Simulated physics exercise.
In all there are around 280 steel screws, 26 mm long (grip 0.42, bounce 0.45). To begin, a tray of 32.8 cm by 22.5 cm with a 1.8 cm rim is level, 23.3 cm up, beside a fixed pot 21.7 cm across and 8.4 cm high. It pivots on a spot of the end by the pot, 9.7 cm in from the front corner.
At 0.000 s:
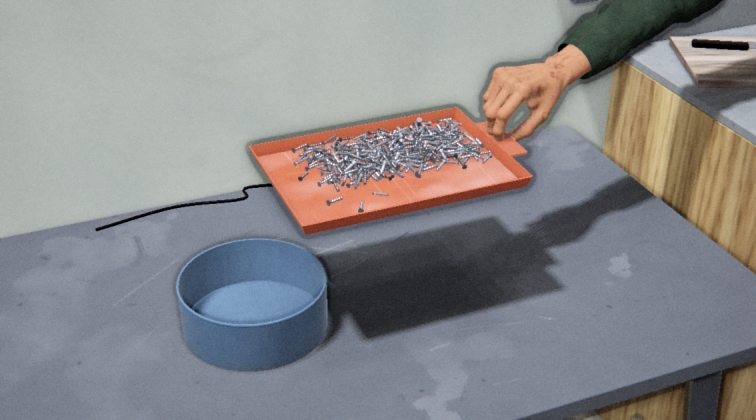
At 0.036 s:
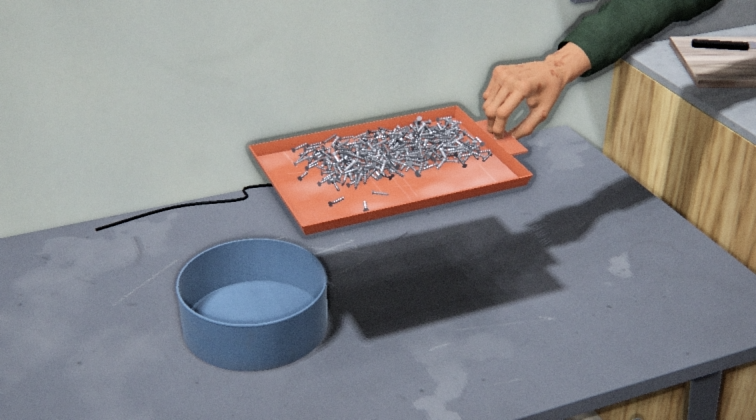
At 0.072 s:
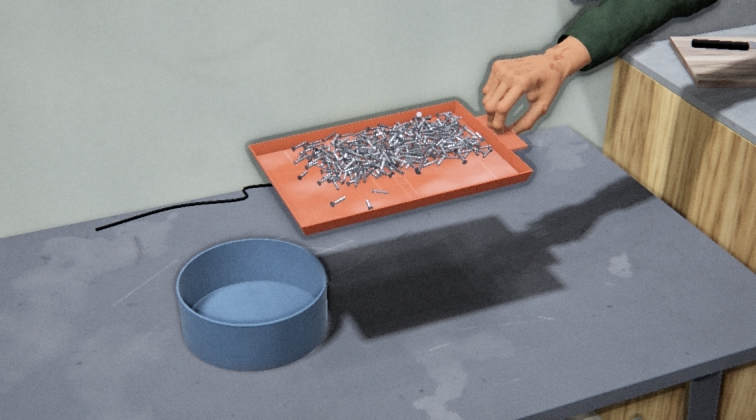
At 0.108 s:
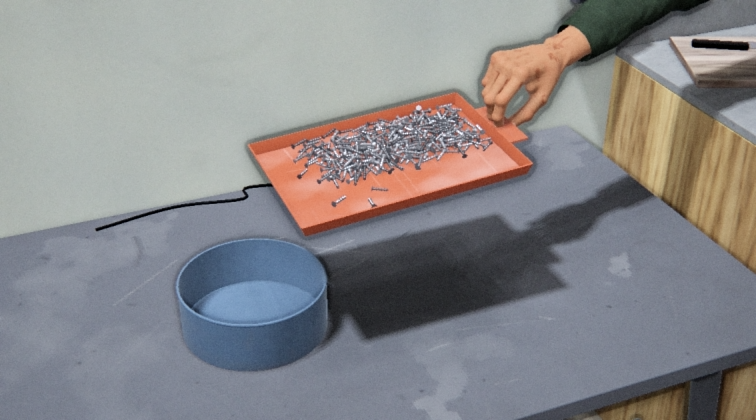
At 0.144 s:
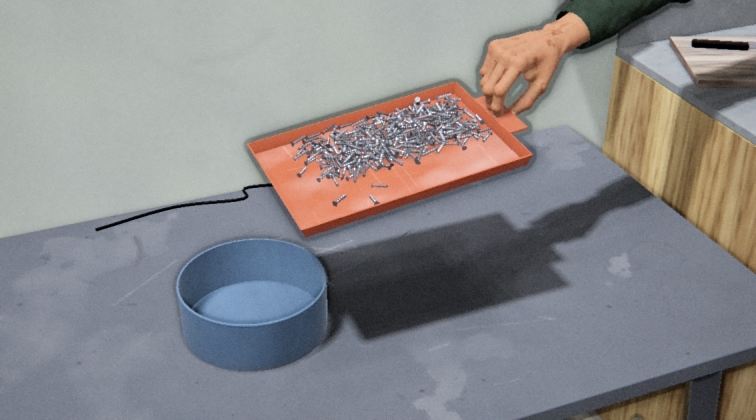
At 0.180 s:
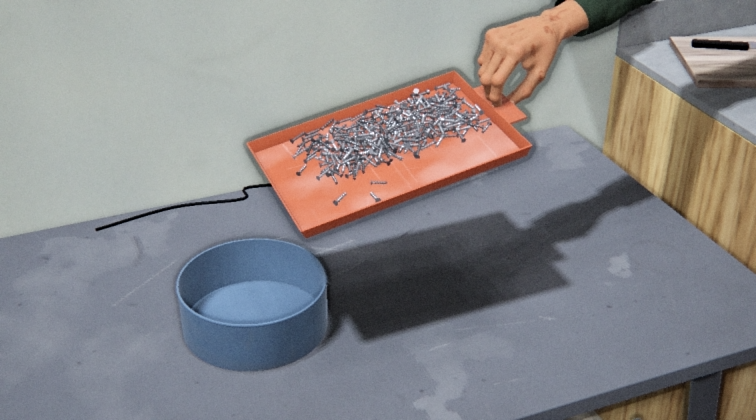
At the start, a hand holds an orange tray of scattered steel screws level above a gray table, beside a blue round pot. The hand then raises the tray's right end slightly, tilting it gently down toward the left, while the screws stay heaped on it and the pot stays still.
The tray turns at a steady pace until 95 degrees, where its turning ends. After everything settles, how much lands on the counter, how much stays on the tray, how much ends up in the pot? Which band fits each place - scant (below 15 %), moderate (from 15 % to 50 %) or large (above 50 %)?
Counter - large; tray - scant; pot - moderate.
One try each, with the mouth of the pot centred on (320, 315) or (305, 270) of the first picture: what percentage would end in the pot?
Roughly 35 and 10 percent.
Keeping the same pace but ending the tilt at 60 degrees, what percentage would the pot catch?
It would be near 35 per cent.
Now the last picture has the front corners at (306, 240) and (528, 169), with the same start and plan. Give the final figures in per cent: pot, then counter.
Per cent by place - pot 5, counter 95.
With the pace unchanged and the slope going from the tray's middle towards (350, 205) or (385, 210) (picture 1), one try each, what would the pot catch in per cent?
Near 5 and 5 percent, in that order.
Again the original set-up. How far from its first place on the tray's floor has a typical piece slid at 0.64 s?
Around 11 centimetres.
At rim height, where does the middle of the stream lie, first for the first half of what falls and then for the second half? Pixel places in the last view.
I'd mark about (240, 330) for the first half, then (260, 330) for the second.
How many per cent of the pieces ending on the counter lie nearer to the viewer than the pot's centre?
Near 100 in a hundred.
After 0.64 s, tilt 51 degrees; the tray holds 100 %, the pot 0 %.
Then, at 0.95 s, tilt 78 degrees; the tray holds 15 %, the pot 20 %.
After 1.36 s, tilt 95 degrees; the tray holds 0 %, the pot 40 %.
By 2.3 s all is still; counter 60 %, tray 0 %, pot 40 %.
